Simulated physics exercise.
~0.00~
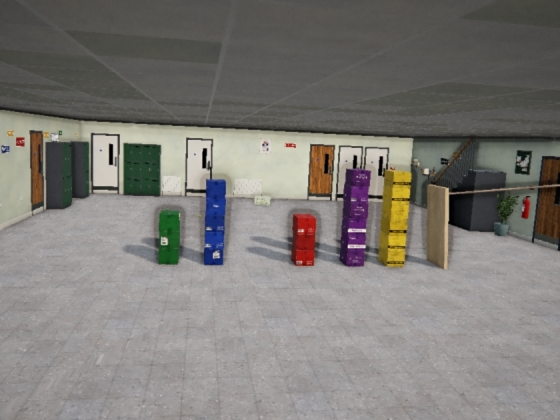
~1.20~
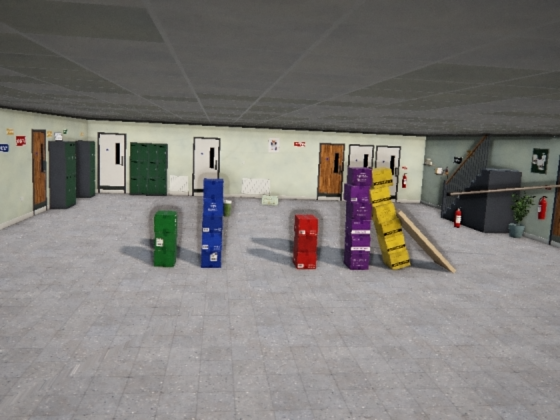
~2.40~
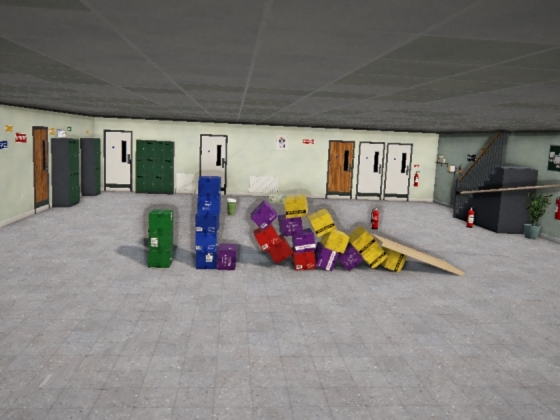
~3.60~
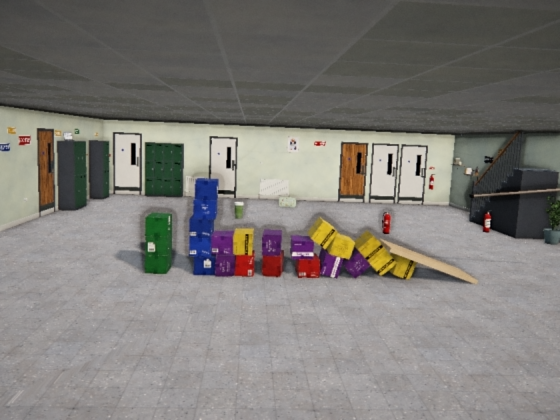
Five stacks of taped boxes stand in a row across a grey-tiled hall with lockers and doors behind, seen from the front as the view drifts slightly sideways. From left to right they are a short green, a tall blue, a short red, a tall purple and a tall yellow, with an upright wooden board at the right end. The board tips left against the yellow stack, which leans into the purple one. Purple and yellow boxes topple left over the red stack and tumble down. They settle in a jumble beside the blue stack, which stays standing, as does the green, while the board rests aslant.
